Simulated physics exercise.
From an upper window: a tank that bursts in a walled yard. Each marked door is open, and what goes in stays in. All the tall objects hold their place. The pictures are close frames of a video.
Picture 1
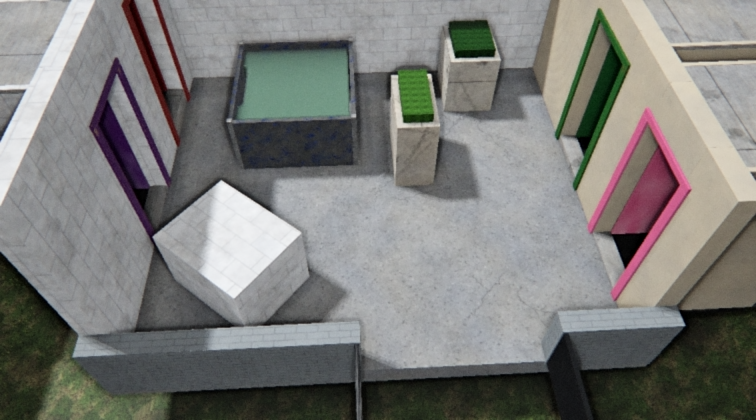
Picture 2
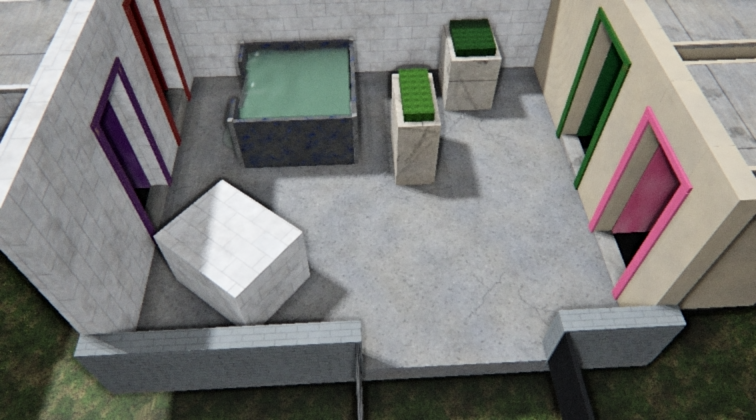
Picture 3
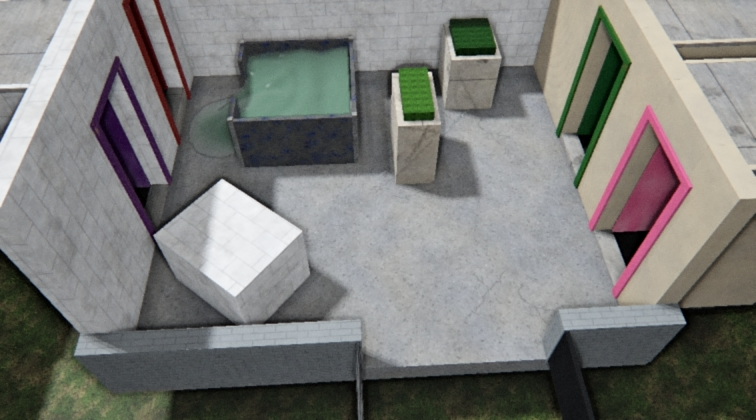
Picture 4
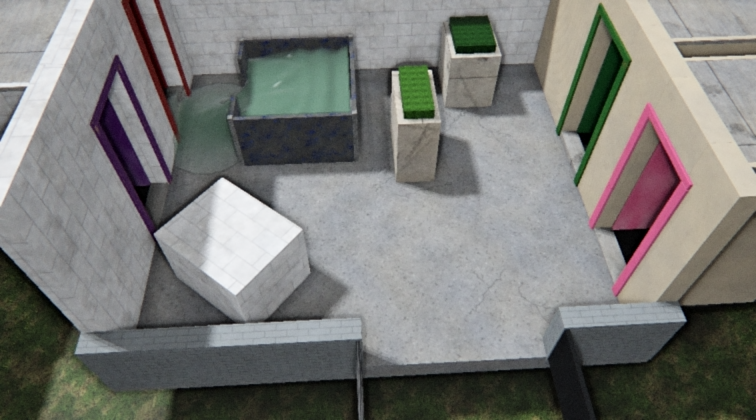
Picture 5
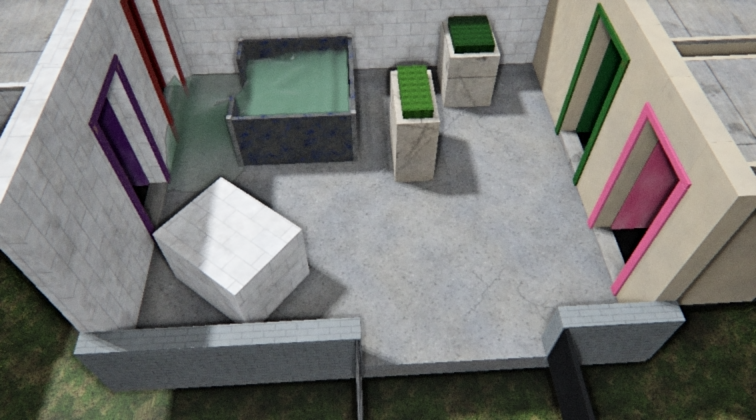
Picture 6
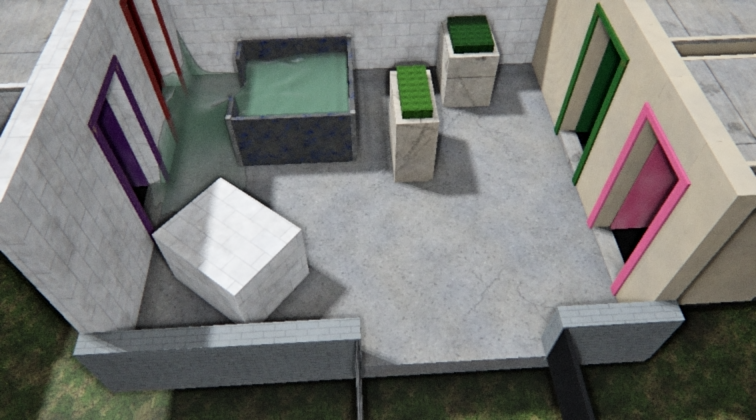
Water pours from the left side of the open tank and spreads across the floor.
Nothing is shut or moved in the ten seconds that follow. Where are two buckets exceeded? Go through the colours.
The pink door lets in a lot; the purple door lets in a lot; the red door lets in a lot; the green door admits no more than that.
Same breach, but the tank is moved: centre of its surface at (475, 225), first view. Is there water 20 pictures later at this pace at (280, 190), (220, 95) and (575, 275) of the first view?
One after the other: Flooded, flooded, clear.
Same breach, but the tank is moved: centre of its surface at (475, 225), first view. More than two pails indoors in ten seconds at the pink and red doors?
Then: Pink takes less; red holds.
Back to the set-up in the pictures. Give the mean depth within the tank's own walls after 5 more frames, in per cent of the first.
Roughly 60 per cent.
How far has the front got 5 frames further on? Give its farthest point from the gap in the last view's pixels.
At about (133, 344).
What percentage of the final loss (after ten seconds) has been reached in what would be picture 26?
Roughly 45 per cent.
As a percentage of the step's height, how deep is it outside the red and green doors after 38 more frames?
Roughly 60 per cent, then 20 per cent.
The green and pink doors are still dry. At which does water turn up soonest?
The green one.
A moment on, water covers 20 % of the floor; the pink door not reached, the purple door under two buckets in, the red door far over two buckets in, the green door not reached.
Next, water covers 30 % of the floor; the pink door not reached, the purple door under two buckets in, the red door far over two buckets in, the green door not reached.
Then, water covers 60 % of the floor; the pink door not reached, the purple door over two buckets in, the red door far over two buckets in, the green door not reached.
Later, water covers 90 % of the floor; the pink door under two buckets in, the purple door over two buckets in, the red door far over two buckets in, the green door wet at the sill, nothing in.
In the end, water covers 95 % of the floor; the pink door far over two buckets in, the purple door far over two buckets in, the red door far over two buckets in, the green door wet at the sill, nothing in.
